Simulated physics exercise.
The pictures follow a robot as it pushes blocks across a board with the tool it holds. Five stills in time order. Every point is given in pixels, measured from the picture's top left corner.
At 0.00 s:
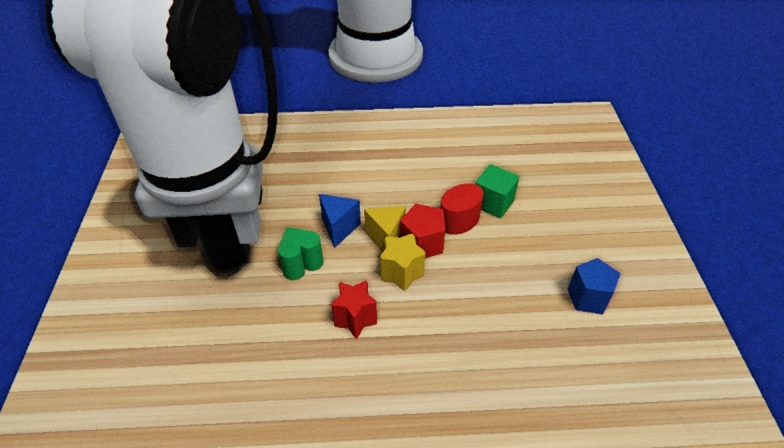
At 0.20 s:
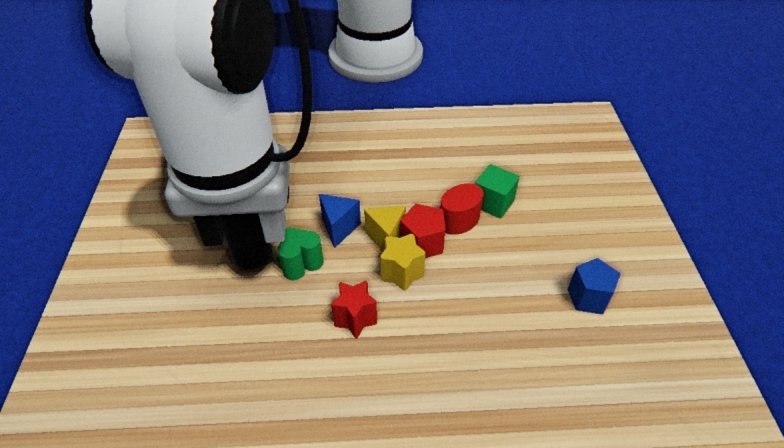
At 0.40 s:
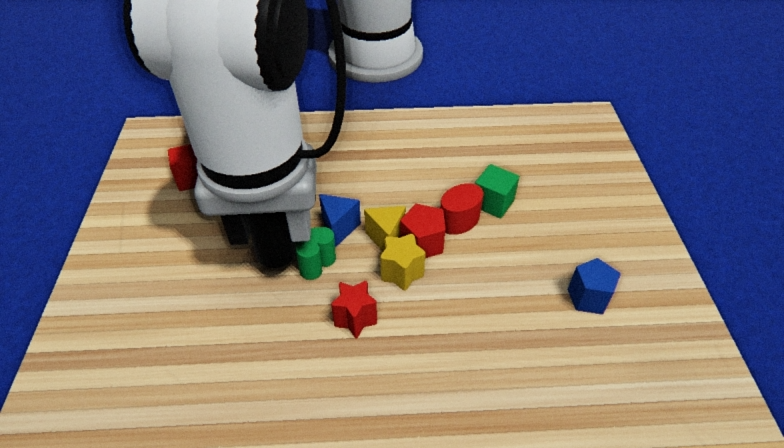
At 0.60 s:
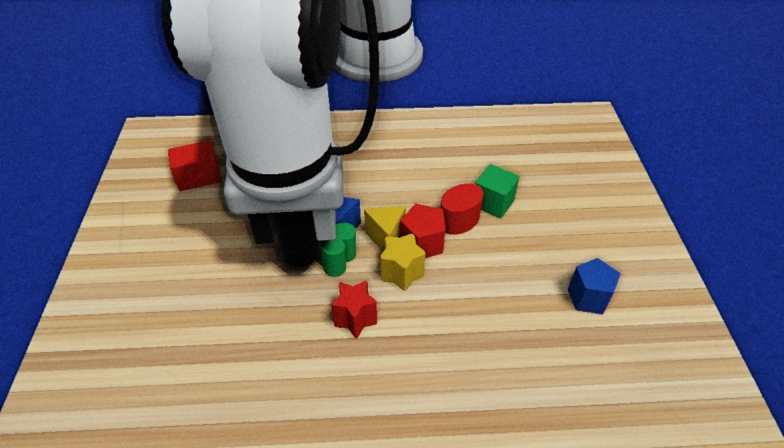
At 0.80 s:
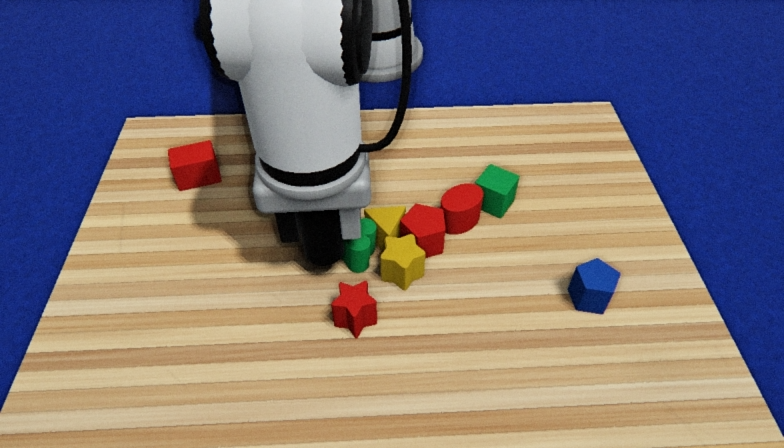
At the start, a white robot arm stands over the left side of a wooden board, beside a green heart-shaped block and other colored blocks. The arm moves right and pushes the green block toward the yellow ones, covering the blue triangular block and revealing a red block behind it.
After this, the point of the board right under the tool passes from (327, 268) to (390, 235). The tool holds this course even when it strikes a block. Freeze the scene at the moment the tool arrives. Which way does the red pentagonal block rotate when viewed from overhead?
Short answer: Clockwise.
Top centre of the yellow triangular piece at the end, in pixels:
Answer: (438, 180).
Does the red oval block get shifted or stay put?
It is shifted.
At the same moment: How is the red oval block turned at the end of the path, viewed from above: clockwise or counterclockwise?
Looking down, my answer is that the red oval block rotates anticlockwise.
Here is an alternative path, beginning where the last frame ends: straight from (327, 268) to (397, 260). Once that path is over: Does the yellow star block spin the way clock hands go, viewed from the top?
I expect so.
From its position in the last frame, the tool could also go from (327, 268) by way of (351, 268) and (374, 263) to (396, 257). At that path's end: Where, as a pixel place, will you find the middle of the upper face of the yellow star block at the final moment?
When the path ends, it will be at (428, 247).
On the path given first. Halfway along, tool at (359, 234); green heart-shaped block at (387, 212), turned 15° anticlockwise; yellow triangular piece at (411, 194), turned 15° clockwise.
At the end, tool at (390, 217); green heart-shaped block at (415, 194), turned 15° anticlockwise; yellow triangular piece at (438, 180); red pentagonal block at (443, 218), turned 65° clockwise; red oval block at (475, 197), turned 35° anticlockwise.
